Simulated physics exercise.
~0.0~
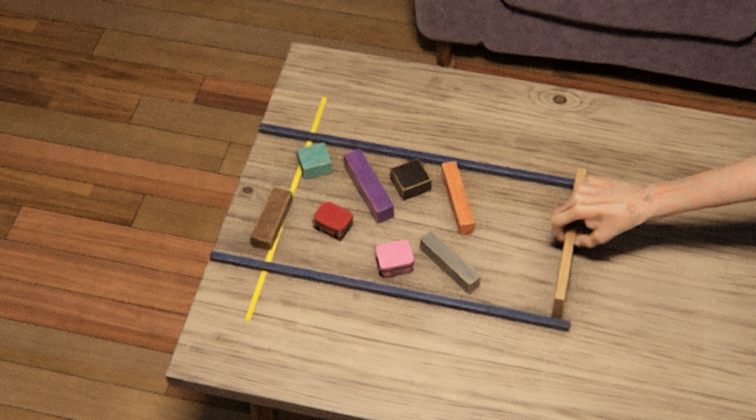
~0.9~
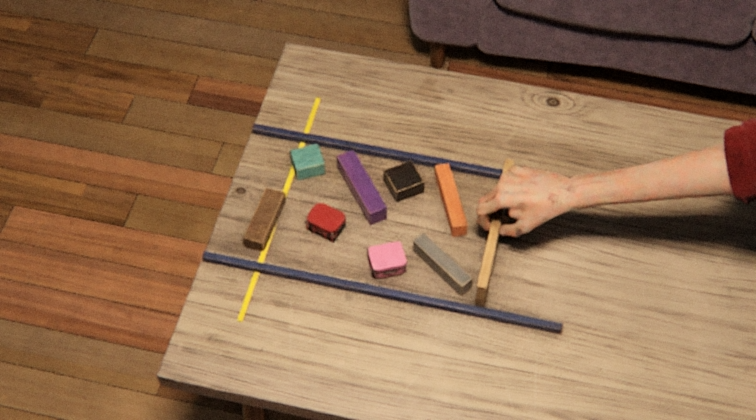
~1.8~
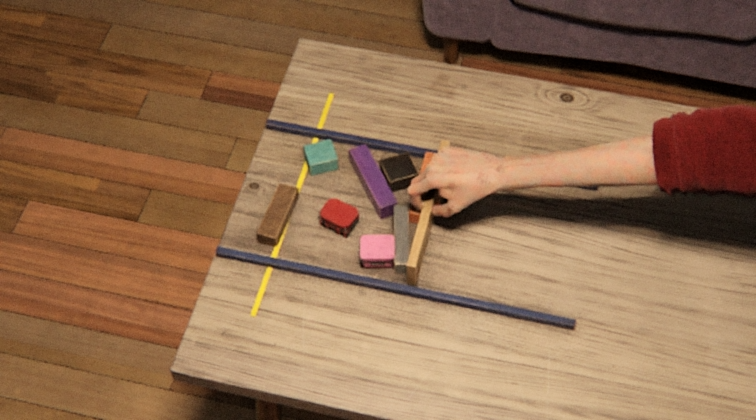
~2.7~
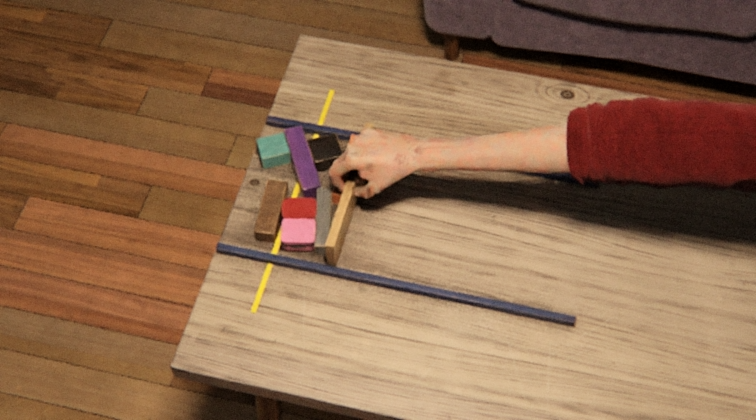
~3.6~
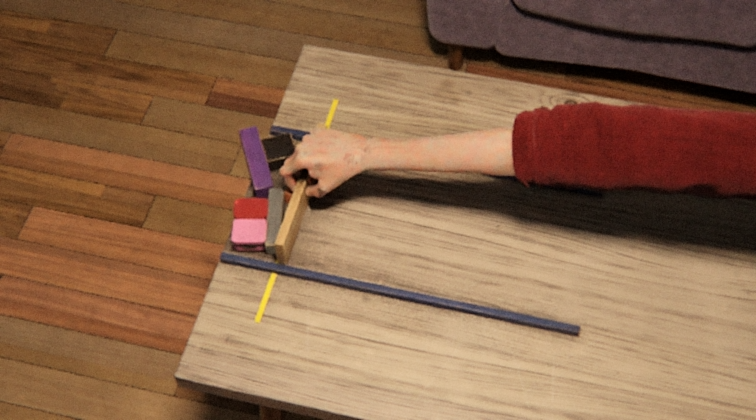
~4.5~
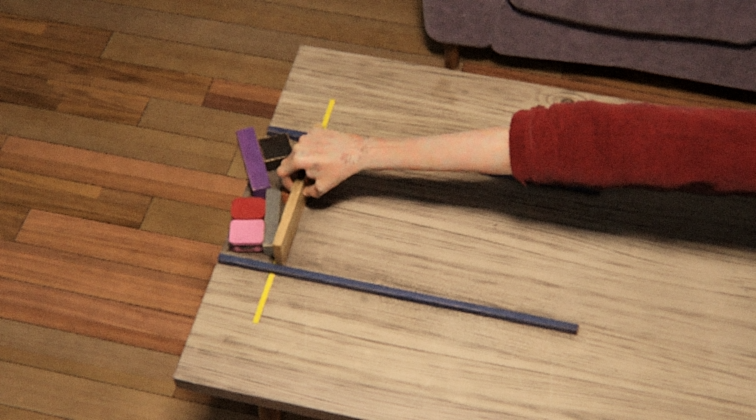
A hand sliding a wooden board left along a table, bunching coloured blocks at the edge as turquoise and brown ones disappear.
